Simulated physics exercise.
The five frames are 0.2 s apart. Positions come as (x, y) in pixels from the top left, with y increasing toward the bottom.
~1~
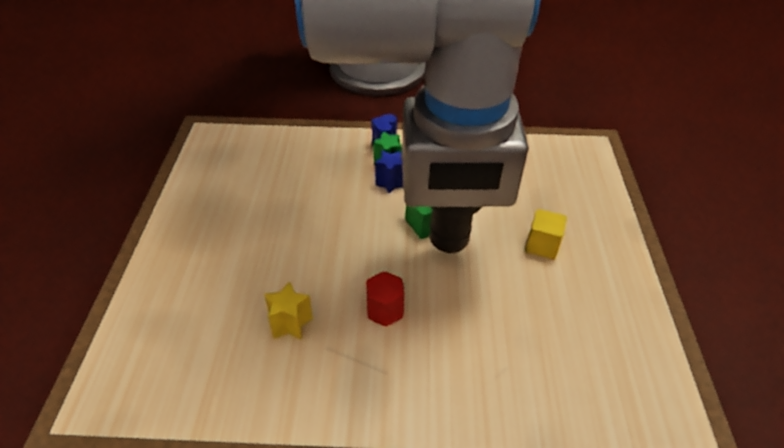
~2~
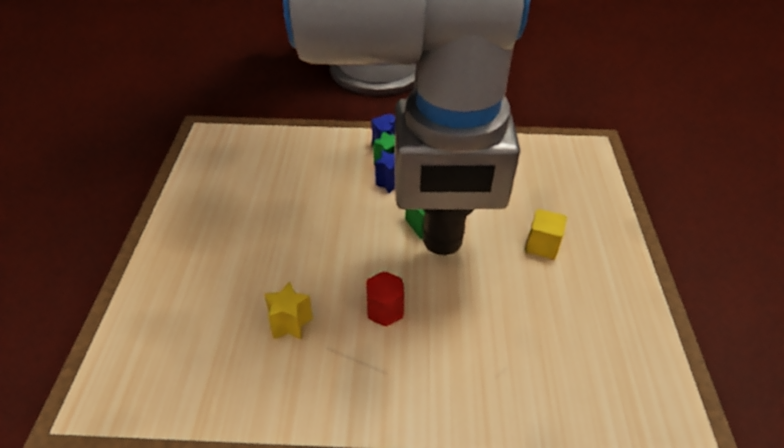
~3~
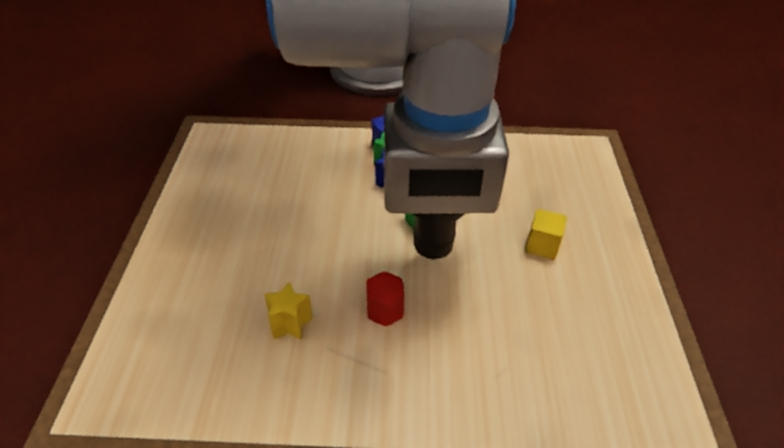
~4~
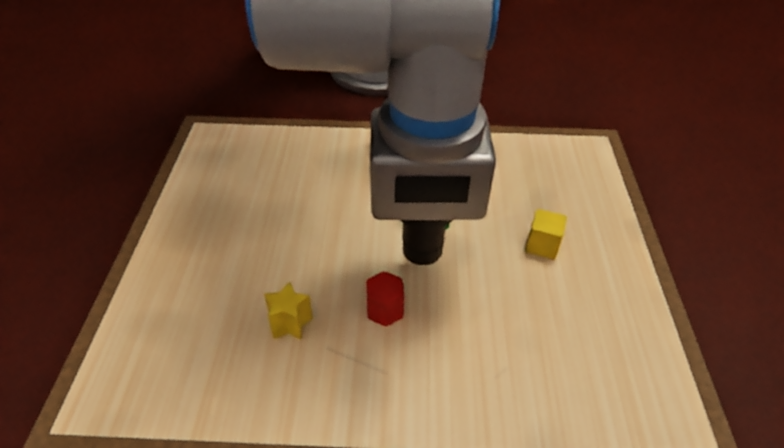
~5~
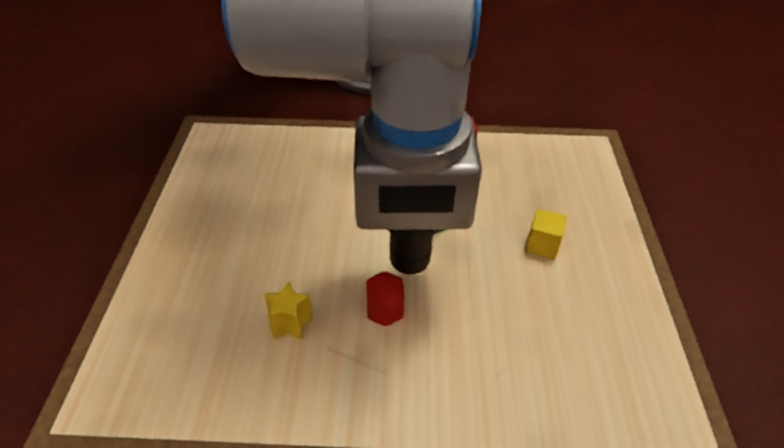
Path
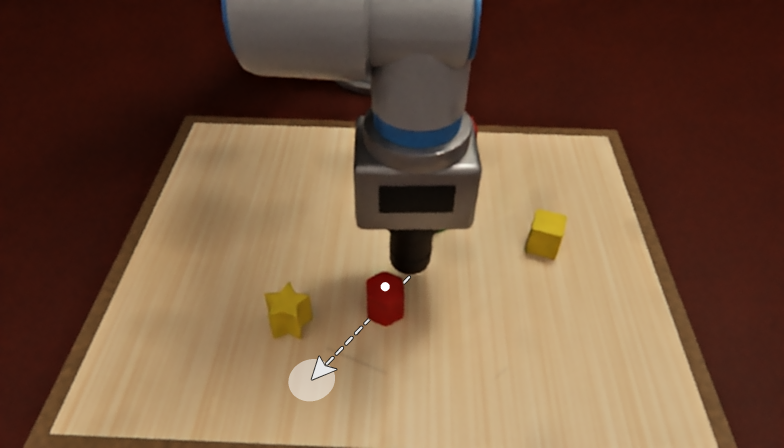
A pale wooden board with a dark rim lies on a deep red surface, seen from above at an angle by a still camera. A yellow star and a red hexagonal block sit toward the front, a yellow block to the right, and blue and green blocks behind. A grey-and-white robot arm with a dark tip glides slowly left and slightly forward, covering the blue and green blocks.
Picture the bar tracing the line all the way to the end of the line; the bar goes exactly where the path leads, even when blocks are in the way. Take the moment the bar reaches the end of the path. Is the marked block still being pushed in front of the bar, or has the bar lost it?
As far as I can tell, the marked block is still leading the way in front of the bar.
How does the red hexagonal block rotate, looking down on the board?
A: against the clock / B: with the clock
Correct choice: A.
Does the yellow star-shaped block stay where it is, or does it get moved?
At the moment the path ends, the yellow star-shaped block still stands where it did.
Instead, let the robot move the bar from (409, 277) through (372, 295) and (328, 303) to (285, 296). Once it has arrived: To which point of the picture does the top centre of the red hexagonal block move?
The spot you're after is about (364, 310) in the image.
The line goes from (409, 277) directly to (312, 380); the dot is on the red hexagonal block.
On the path given first. One third of the way, bar (380, 291); red hexagonal block (360, 316).
Two thirds of the way, bar (346, 326); red hexagonal block (326, 355).
At the end, bar (309, 364); yellow star-shaped block unmoved; red hexagonal block (291, 399), turned 20° anticlockwise.
